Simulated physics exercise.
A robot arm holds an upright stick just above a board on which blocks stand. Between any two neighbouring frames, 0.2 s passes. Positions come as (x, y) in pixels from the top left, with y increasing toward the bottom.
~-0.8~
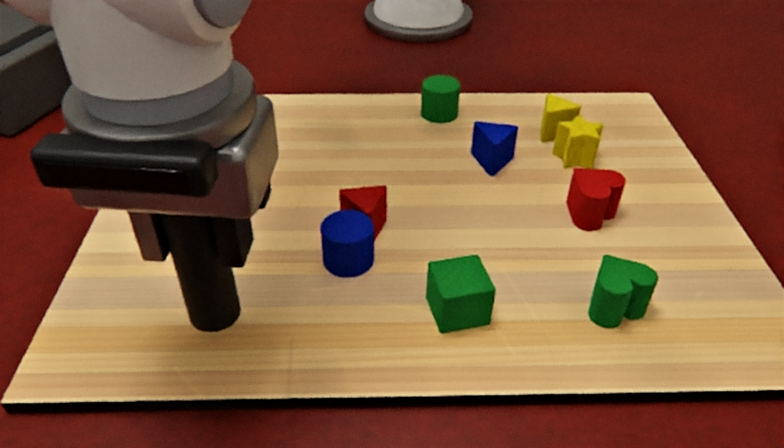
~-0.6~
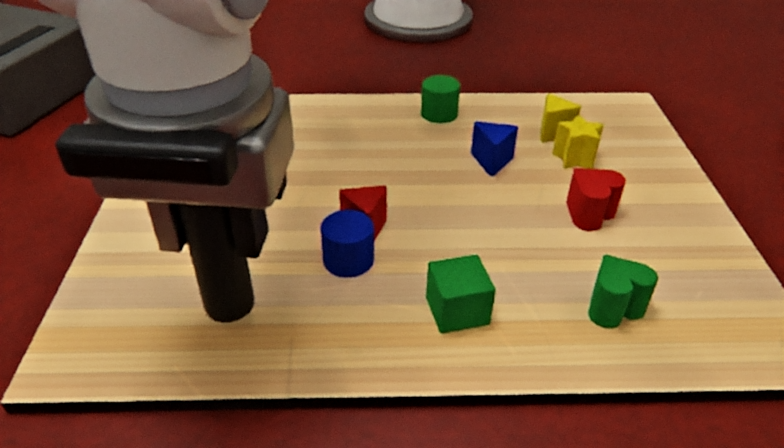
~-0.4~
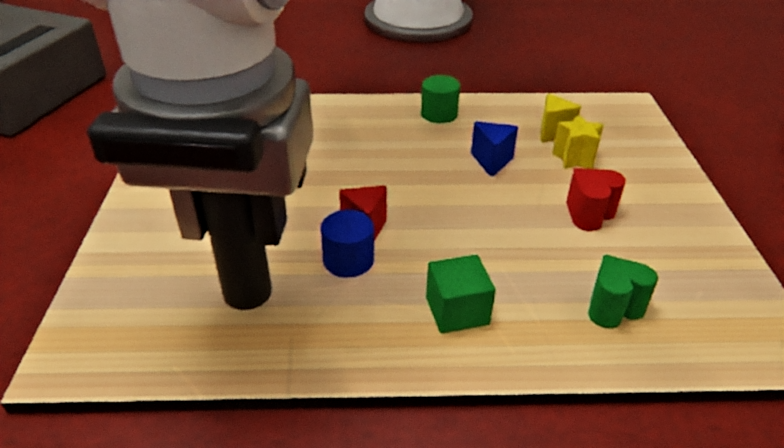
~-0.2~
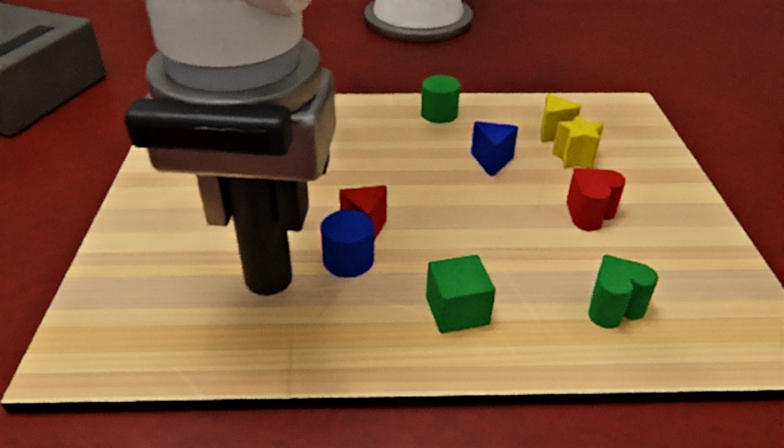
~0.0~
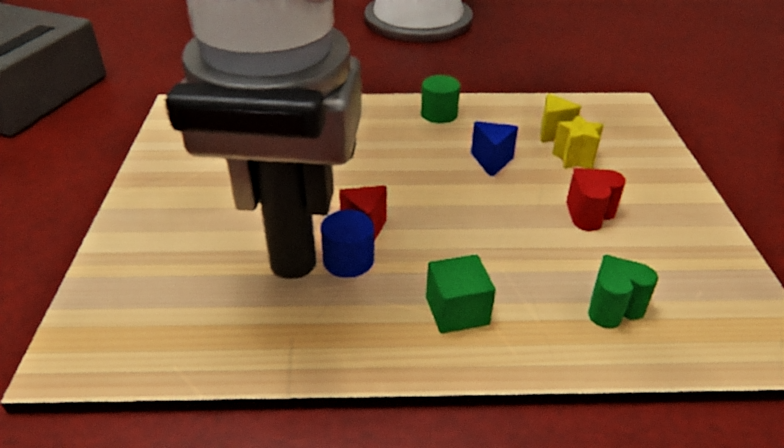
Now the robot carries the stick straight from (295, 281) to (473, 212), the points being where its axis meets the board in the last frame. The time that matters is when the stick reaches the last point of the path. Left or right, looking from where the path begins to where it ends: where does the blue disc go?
The shift is rightward.
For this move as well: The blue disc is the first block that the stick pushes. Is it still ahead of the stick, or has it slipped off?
When the path is over, you would find the blue disc still in front of the stick.
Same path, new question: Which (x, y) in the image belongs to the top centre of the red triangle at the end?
Its top middle: (383, 184).
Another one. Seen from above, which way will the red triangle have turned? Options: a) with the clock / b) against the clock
Option b.
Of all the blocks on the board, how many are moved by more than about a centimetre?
Displaced: Two.
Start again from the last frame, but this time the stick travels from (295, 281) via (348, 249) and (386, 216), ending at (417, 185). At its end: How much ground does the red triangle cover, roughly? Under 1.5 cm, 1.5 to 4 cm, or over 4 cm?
It goes beyond 4 cm.
On the path given first. One third of the way, stick (360, 237); blue disc (403, 207); red triangle (383, 185), turned 75° anticlockwise.
Two thirds of the way, stick (420, 214); blue disc (463, 189); red triangle (383, 185), turned 80° anticlockwise.
At the end, stick (475, 195); blue disc (521, 176); red triangle (383, 184), turned 80° anticlockwise; blue triangle in place.
